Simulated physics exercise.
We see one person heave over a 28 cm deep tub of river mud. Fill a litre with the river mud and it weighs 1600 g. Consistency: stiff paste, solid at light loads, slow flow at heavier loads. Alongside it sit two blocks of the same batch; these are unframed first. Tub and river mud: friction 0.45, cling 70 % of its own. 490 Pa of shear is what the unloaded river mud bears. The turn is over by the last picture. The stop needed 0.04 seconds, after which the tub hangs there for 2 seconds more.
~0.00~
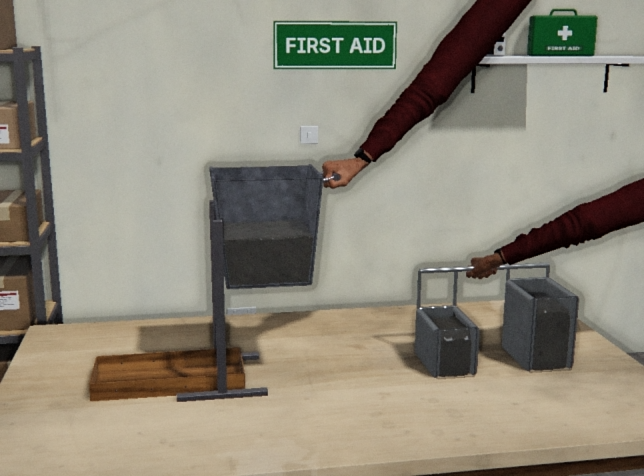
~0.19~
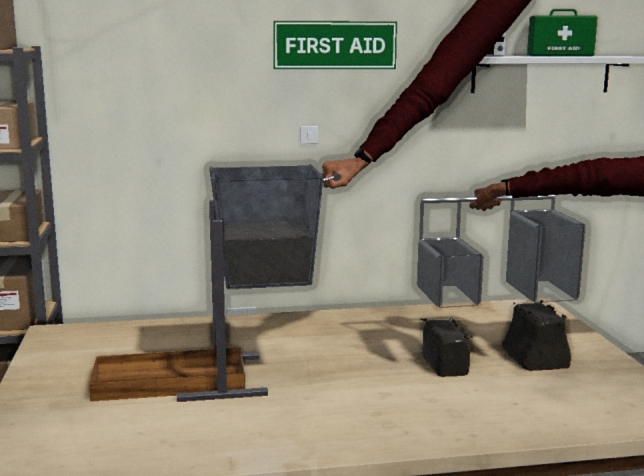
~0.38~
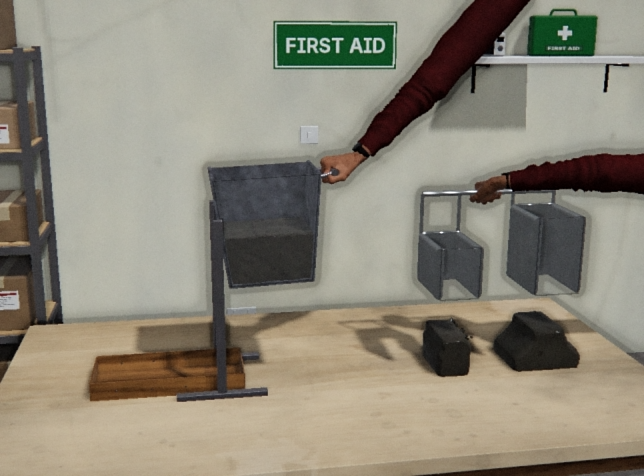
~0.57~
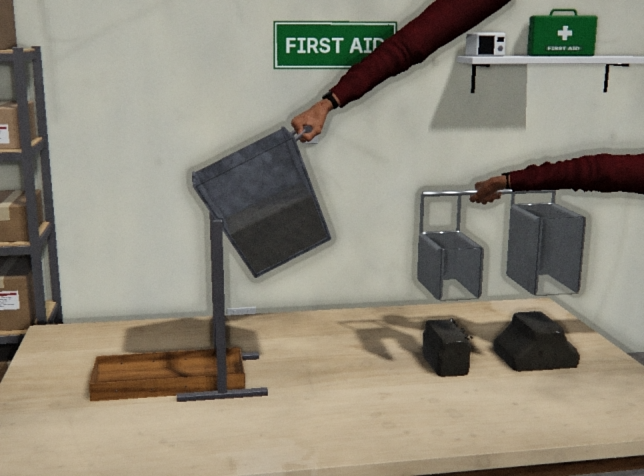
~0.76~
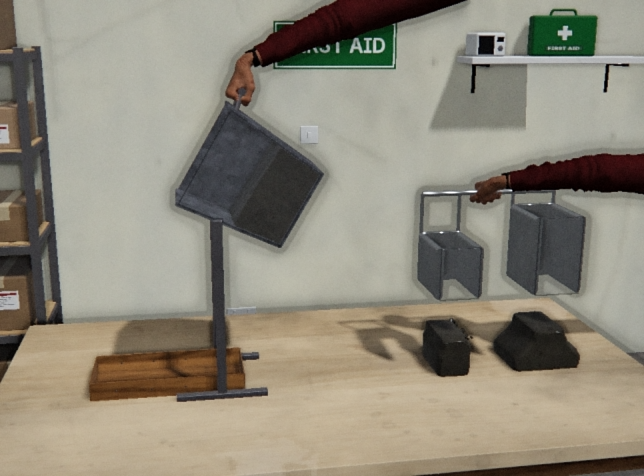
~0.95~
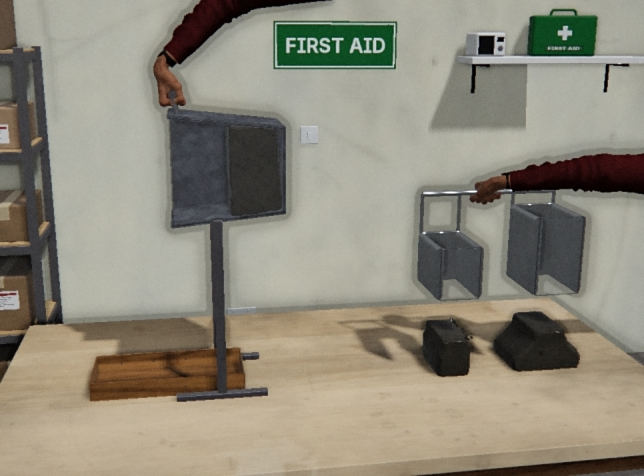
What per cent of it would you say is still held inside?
Near 74 percent is still held inside.
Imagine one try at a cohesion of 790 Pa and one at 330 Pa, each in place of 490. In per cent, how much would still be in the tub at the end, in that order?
Respectively, close to 100 % and close to 60 %.
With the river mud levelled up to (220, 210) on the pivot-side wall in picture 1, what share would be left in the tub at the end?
Around 50 per cent.
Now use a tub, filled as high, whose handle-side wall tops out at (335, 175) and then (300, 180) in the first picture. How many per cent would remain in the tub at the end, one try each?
I'd say near 60 percent the first time and near 100 percent the second.
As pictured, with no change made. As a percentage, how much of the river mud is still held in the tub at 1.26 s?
Near 95 in a hundred.
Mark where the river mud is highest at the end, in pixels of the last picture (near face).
The highest point sits at around (255, 183).
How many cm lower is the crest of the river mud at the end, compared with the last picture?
Roughly 14 cm.
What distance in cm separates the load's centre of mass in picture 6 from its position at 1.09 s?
Something like 6 cm, give or take.
After 1.09 s, the tub is at 90 degrees and holds 100 %.
After 1.26 s, the tub is at 90 degrees and holds 93 %.
After 1.43 s, the tub is at 90 degrees and holds 76 %.
After 1.60 s, the tub is at 90 degrees and holds 74 %.
After 2.95 s, at the end, the tub is at 90 degrees and holds 74 %.
